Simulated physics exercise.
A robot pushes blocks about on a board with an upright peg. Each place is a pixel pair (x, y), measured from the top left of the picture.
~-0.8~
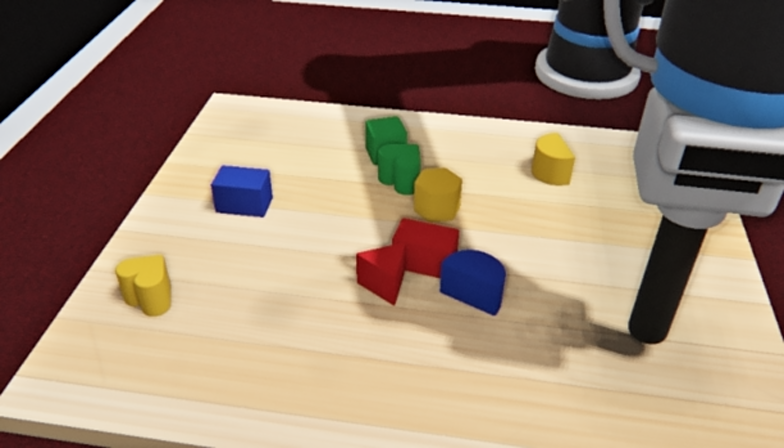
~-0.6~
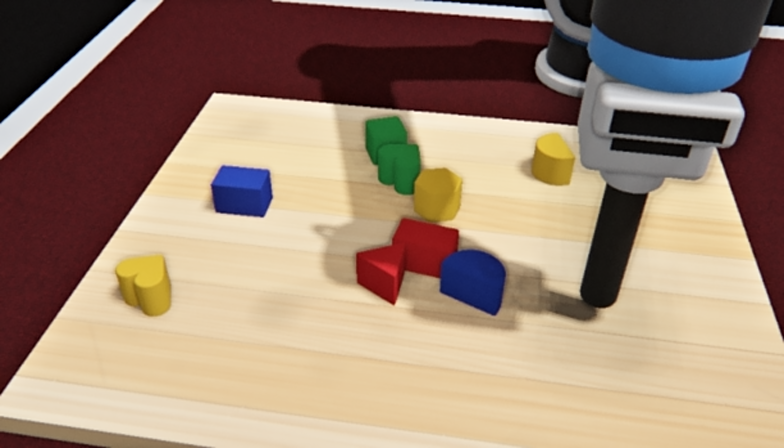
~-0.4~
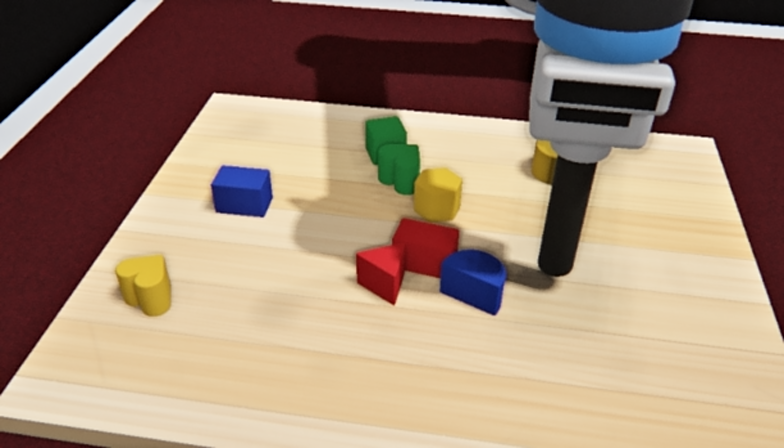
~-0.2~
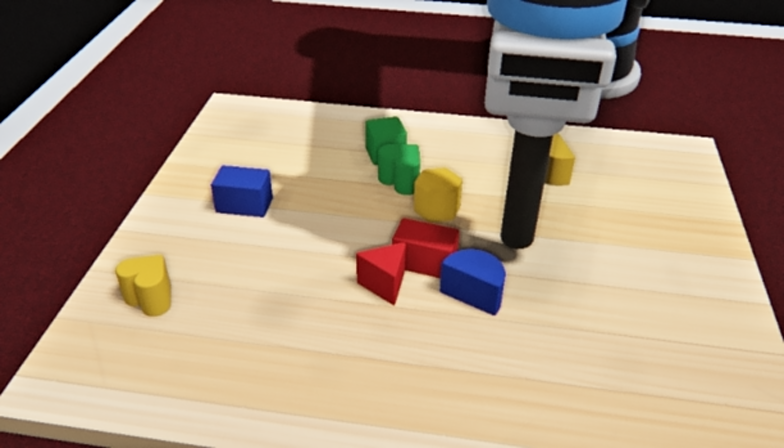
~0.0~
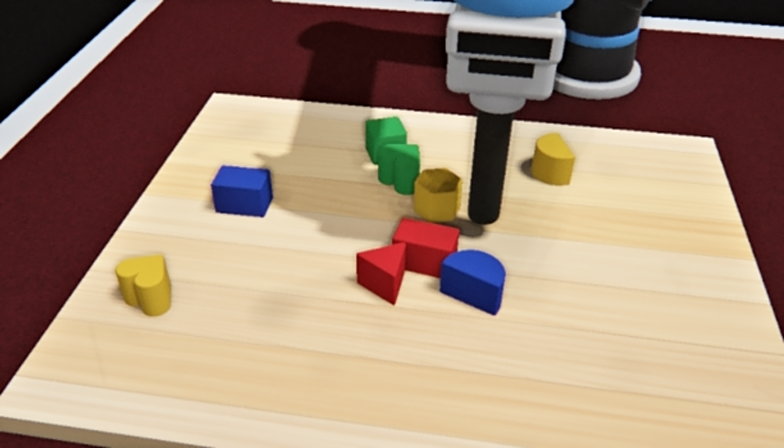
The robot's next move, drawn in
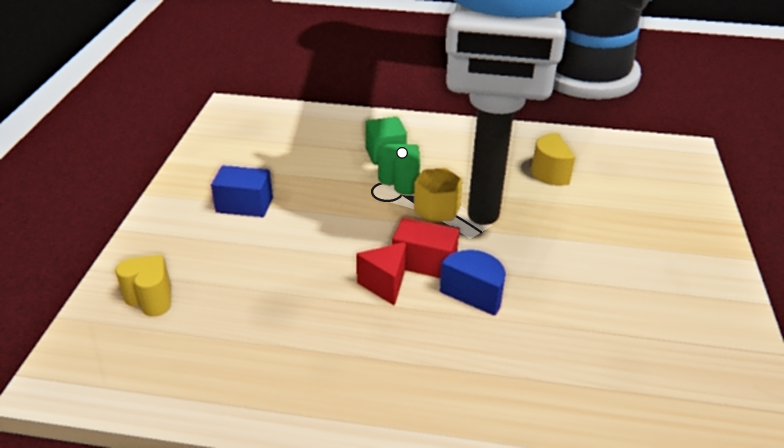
To begin with, a robot arm holds a black upright peg near the right side of a wooden board scattered with red, blue, green and yellow blocks. The peg glides left and toward the back, passing the blue half-round block, and ends just right of the yellow six-sided block, while the blocks stay still.
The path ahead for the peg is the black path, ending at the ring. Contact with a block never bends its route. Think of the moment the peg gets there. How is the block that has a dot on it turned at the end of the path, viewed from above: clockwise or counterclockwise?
It swings round clockwise.
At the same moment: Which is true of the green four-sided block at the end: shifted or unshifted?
By the last moment, the green four-sided block will have left its place.
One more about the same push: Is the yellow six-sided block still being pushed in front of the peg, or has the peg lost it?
It will keep going ahead of the peg.
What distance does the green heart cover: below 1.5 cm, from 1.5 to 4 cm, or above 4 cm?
That one ends up more than 4 cm from where it is now.
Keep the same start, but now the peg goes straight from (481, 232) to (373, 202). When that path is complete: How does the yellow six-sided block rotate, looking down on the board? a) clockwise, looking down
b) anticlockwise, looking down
My pick is a.
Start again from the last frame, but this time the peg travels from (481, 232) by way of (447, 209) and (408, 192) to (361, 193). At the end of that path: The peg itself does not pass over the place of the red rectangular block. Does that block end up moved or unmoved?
It will remain on its spot.
Drawn move, from (481, 232) via (453, 214) and (421, 201), ending at (387, 192); the dot is on the green heart.
The first path, step by step. Halfway along, peg (437, 191); green four-sided block (383, 122), turned 25° clockwise; green heart (380, 141); yellow six-sided block (406, 163).
At the end, peg (387, 177); green four-sided block (380, 118), turned 50° clockwise; green heart (347, 132), turned 75° clockwise; red rectangular block still; yellow six-sided block (353, 153), turned 20° anticlockwise.
